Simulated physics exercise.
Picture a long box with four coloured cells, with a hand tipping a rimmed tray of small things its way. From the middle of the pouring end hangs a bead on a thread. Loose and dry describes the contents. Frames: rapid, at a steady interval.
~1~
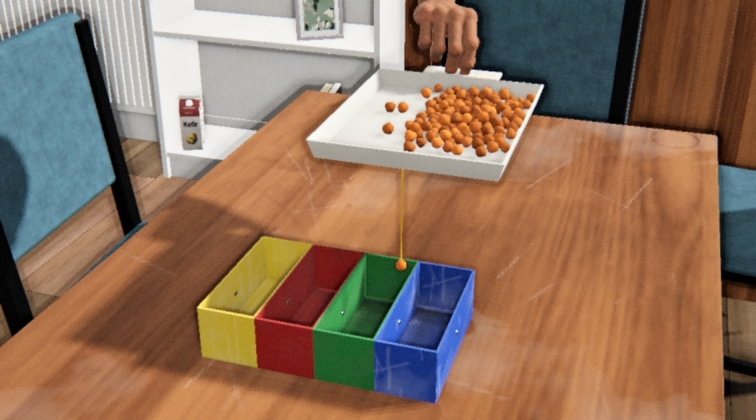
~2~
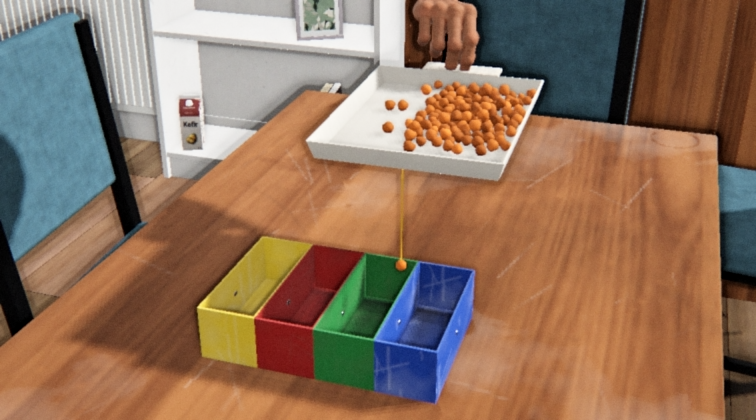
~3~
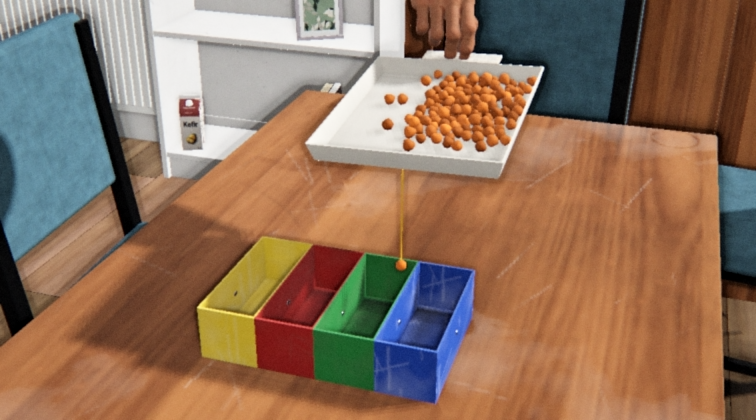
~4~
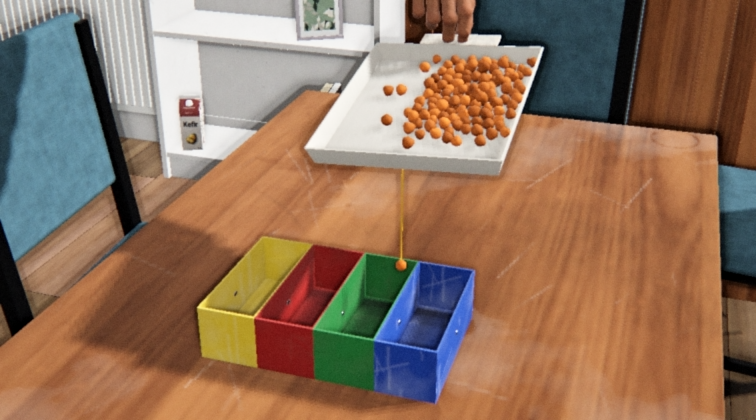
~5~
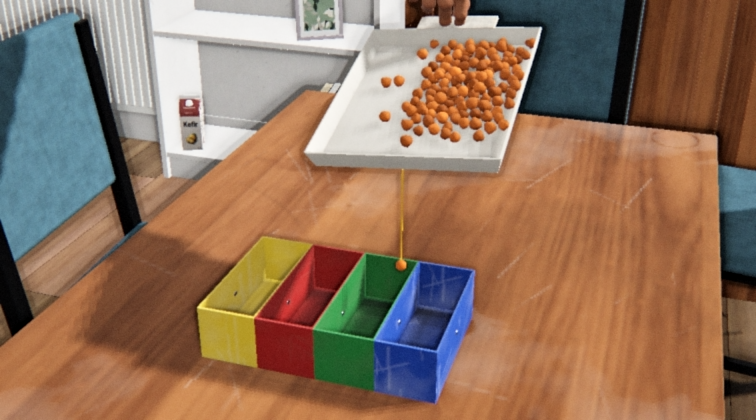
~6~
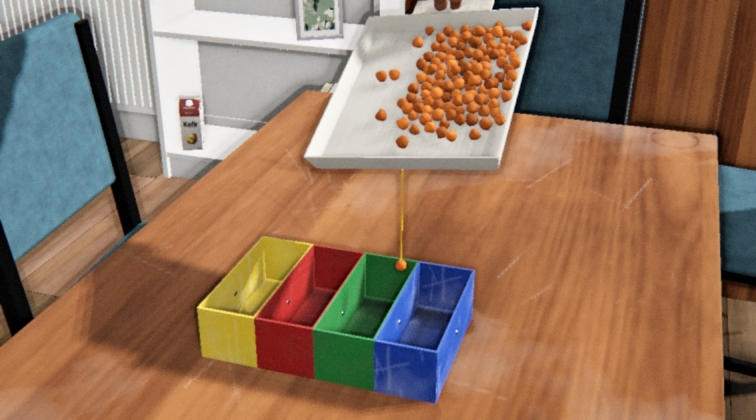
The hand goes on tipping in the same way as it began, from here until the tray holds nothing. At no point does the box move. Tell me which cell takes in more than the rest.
I would say the red cell.
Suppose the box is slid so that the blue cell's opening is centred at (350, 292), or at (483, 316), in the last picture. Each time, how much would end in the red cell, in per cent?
It would be roughly 0 per cent, followed by roughly 30 per cent.
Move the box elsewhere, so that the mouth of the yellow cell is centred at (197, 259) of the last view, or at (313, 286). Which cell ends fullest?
So the first one goes to the green one and the second to the yellow one.
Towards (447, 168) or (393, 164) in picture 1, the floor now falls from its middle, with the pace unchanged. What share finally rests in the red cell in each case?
0 per cent, then 30 per cent.
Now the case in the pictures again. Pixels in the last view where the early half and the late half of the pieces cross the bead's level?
Early-half point (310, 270); late-half point (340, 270).
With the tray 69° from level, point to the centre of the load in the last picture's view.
The middle of the load sits near (356, 153).
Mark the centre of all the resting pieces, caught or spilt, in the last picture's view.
Close to (318, 332) in the last view.
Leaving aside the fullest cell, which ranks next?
Place 2: Green.
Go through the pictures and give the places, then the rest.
Corners of the pouring end at (314, 138) and (499, 161), level; middle of the load at (471, 116), coated peanuts; bead on its thread at (401, 265); yellow cell at (228, 332); red cell at (285, 343); green cell at (344, 355); blue cell at (405, 367), in the first frame.
Corners of the pouring end at (314, 139) and (499, 161), level; middle of the load at (471, 113), in the second frame.
Corners of the pouring end at (313, 141) and (498, 159), tipped barely, lowest at the left corner; middle of the load at (473, 110), in the third frame.
Corners of the pouring end at (312, 145) and (497, 157), tipped a little, lowest at the left corner; middle of the load at (473, 99), in the fourth frame.
Corners of the pouring end at (311, 149) and (496, 155), tipped clearly, lowest at the left corner; middle of the load at (471, 88), in the fifth frame.
Corners of the pouring end at (311, 153) and (494, 153), tipped clearly, lowest at the left corner; middle of the load at (467, 79), a small part on the move; yellow cell at (228, 332); red cell at (285, 343); green cell at (344, 355); blue cell at (405, 367), in the sixth frame.
Soon, tray tipped steeply; most on the tray; a stray few in the red cell; a stray few in the yellow cell; about a quarter falling or outside the box.
A while on, tray tipped past a quarter turn; a small part on the tray; about a third in the red cell; a small part in the green cell; a small part in the yellow cell; a stray few in the blue cell; about a quarter falling or outside the box.
Towards the end, tray tipped past a quarter turn; about half in the red cell; about a quarter in the green cell; a small part in the yellow cell; a stray few in the blue cell; a small part falling or outside the box.
Finally, tray tipped past a quarter turn; about half in the red cell; about a quarter in the green cell; a small part in the yellow cell; a stray few in the blue cell; a small part outside the box.
